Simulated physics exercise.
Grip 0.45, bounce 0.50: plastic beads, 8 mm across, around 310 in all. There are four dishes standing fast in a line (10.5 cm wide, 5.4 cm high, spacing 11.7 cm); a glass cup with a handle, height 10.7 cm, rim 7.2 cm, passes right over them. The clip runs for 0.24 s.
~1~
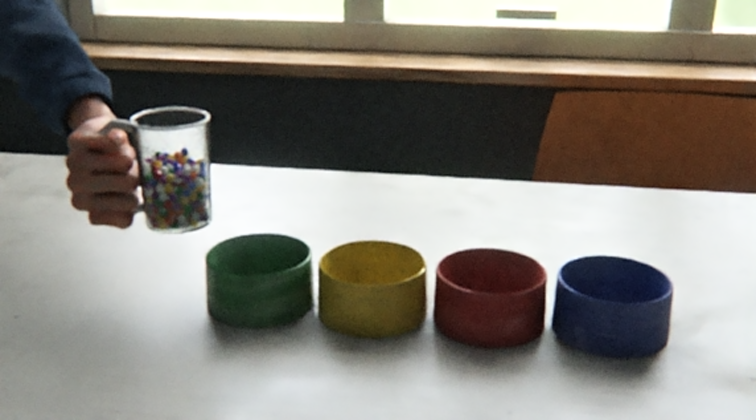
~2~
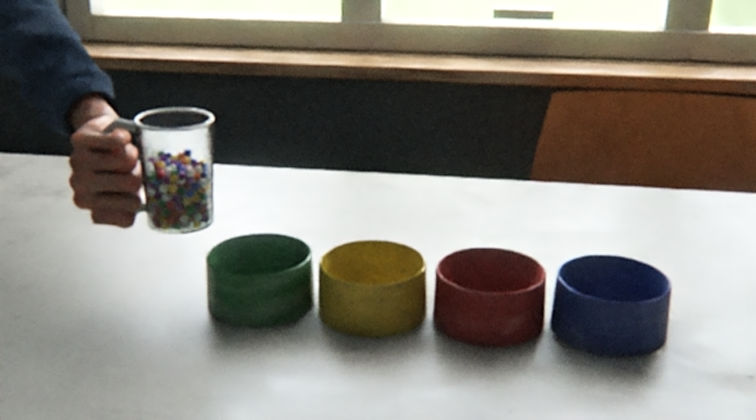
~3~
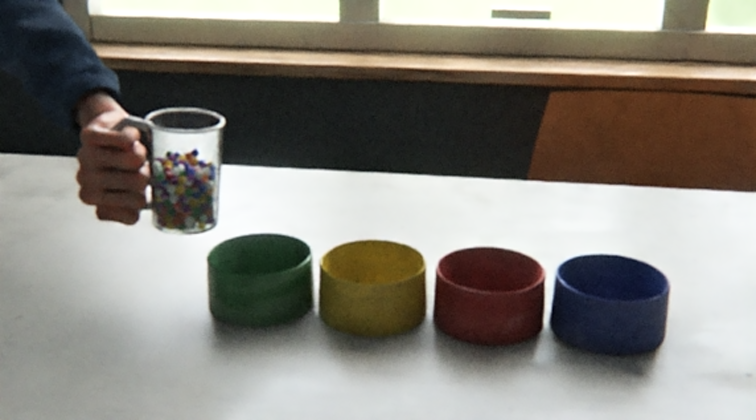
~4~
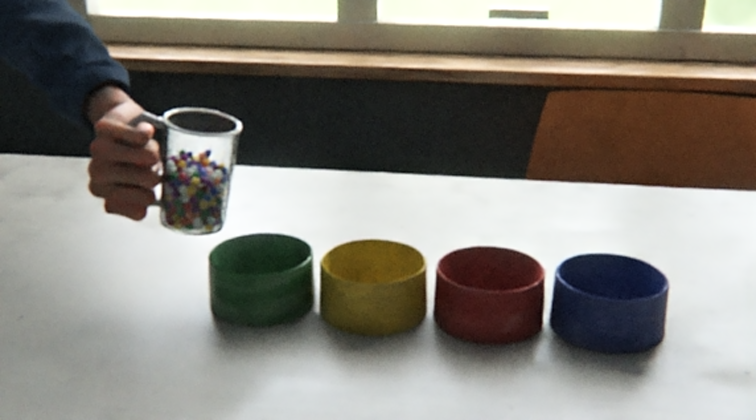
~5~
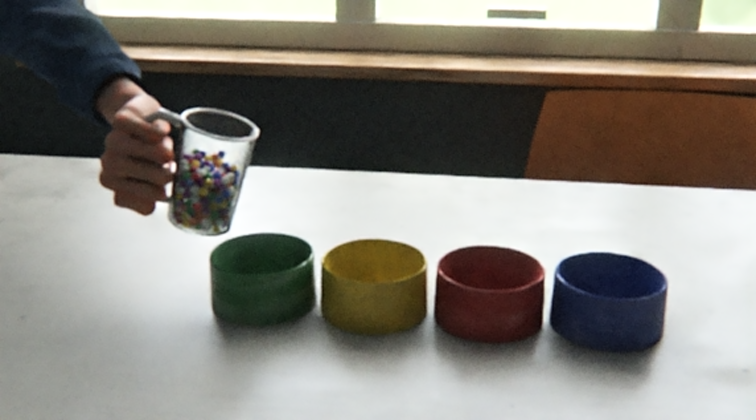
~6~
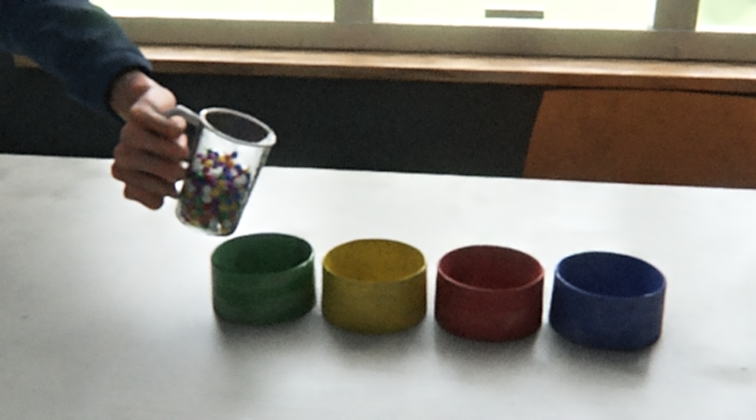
The clip opens on a hand holding a clear handled cup of multicoloured beads upright at the left, near a row of green, yellow, red and blue dishes on a pale table. The hand moves the cup a short way right, gradually tilting it rightward toward the green dish, with the beads still inside.
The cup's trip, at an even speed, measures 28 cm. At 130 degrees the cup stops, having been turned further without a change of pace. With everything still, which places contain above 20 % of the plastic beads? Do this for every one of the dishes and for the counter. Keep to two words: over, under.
One by one: Red dish: It will collect a share beyond a fifth, blue dish: It will collect a share of a fifth or less, green dish: It will collect a share of a fifth or less, yellow dish: It will collect a share of a fifth or less, counter: It will collect a share of a fifth or less.
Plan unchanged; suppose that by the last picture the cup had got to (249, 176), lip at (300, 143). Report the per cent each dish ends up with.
Per cent kept: Red 90; blue 0; green 0; yellow 0.
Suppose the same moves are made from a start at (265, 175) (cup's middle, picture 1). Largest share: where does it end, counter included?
Largest amount ends at blue.
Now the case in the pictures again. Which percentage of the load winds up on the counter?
Around 0 percent, I'd guess.
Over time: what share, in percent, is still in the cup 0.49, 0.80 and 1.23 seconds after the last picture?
Close to 100, 90 and 0 per cent respectively.
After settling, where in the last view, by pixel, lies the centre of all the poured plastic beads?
Estimated resting centre: Around (499, 297).
Then, 0.49 s after the last picture, tilt 77 degrees; cup holds 100 %.
Then, 0.80 s after the last picture, tilt 114 degrees; cup holds 90 %, red 10 %.
Then, 1.23 s after the last picture, tilt 130 degrees; cup holds 0 %, red 100 %.
In the end, red 100 %, blue 0 %, green 0 %, yellow 0 %, counter 0 %.
